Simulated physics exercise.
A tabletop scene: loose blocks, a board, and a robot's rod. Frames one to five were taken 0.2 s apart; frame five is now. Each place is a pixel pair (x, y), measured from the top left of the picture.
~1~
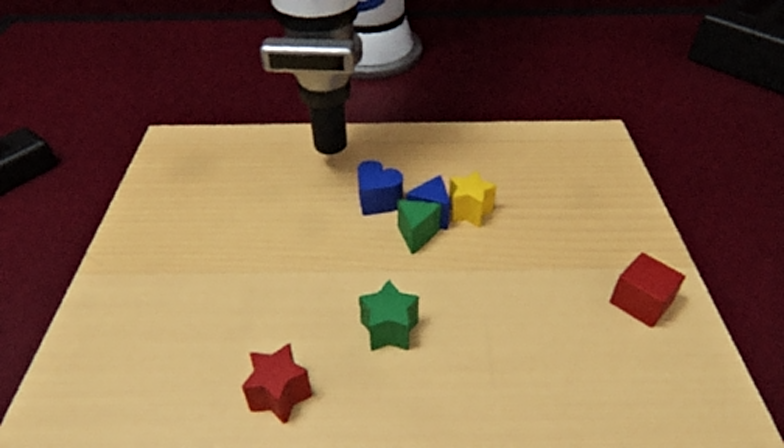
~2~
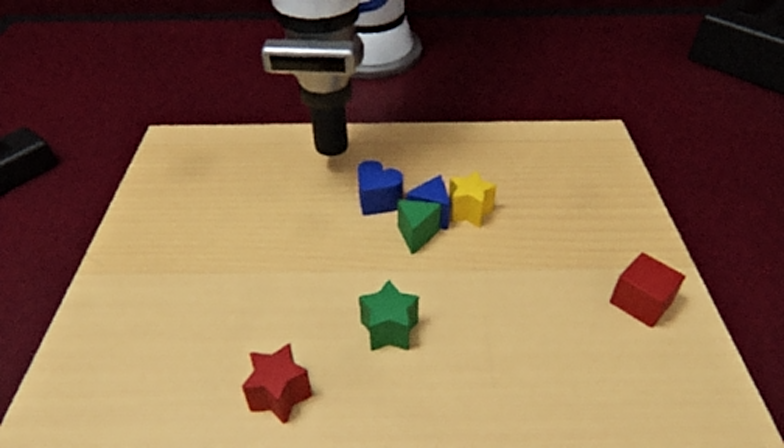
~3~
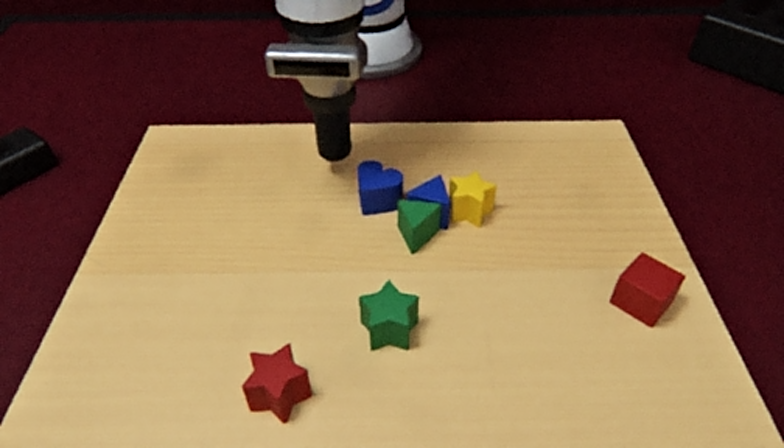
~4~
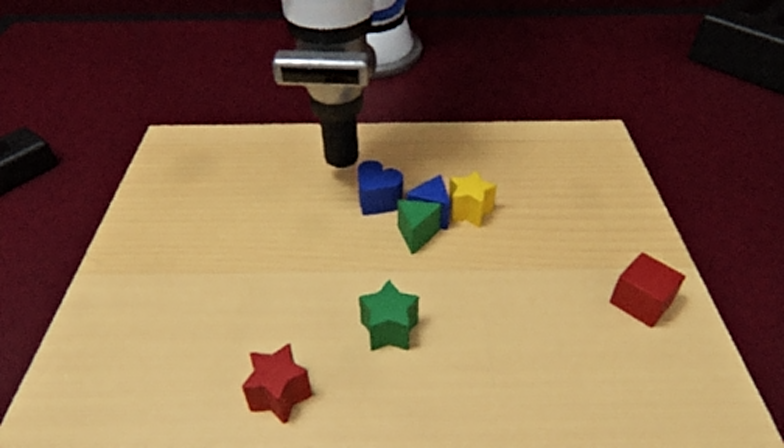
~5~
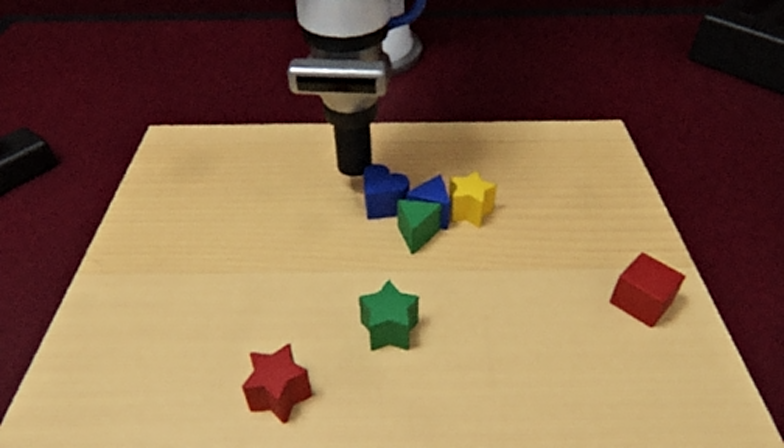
The robot's rod moves slowly right and nudges the blue heart slightly toward the blue triangle.
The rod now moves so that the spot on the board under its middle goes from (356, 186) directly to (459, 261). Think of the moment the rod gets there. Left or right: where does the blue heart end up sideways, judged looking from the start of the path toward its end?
Shifted right.
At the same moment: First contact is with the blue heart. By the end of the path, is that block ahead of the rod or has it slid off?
It keeps leading.
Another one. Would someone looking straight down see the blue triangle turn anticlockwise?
Yes, it checks out.
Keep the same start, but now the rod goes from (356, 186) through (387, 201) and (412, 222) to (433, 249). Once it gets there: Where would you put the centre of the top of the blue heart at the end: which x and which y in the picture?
In the picture, that point is around (441, 253).
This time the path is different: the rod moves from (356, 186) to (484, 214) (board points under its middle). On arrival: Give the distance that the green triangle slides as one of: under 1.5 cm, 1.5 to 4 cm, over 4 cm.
My estimate: In the 1.5 to 4 cm range.
What follows on the original path. One third of the way, rod at (388, 190); blue heart at (411, 208), turned 20° clockwise; green triangle at (428, 233); blue triangle at (450, 205), turned 60° anticlockwise; yellow star-shaped block at (477, 185), turned 15° anticlockwise.
Two thirds of the way, rod at (423, 215); blue heart at (439, 238), turned 45° clockwise; green triangle at (440, 268), turned 15° clockwise; blue triangle at (460, 208), turned 70° anticlockwise; yellow star-shaped block at (477, 185), turned 15° anticlockwise.
At the end, rod at (461, 242); blue heart at (468, 265), turned 90° clockwise; green triangle at (440, 291), turned 45° clockwise; blue triangle at (475, 211), turned 95° anticlockwise; yellow star-shaped block at (477, 185), turned 15° anticlockwise.
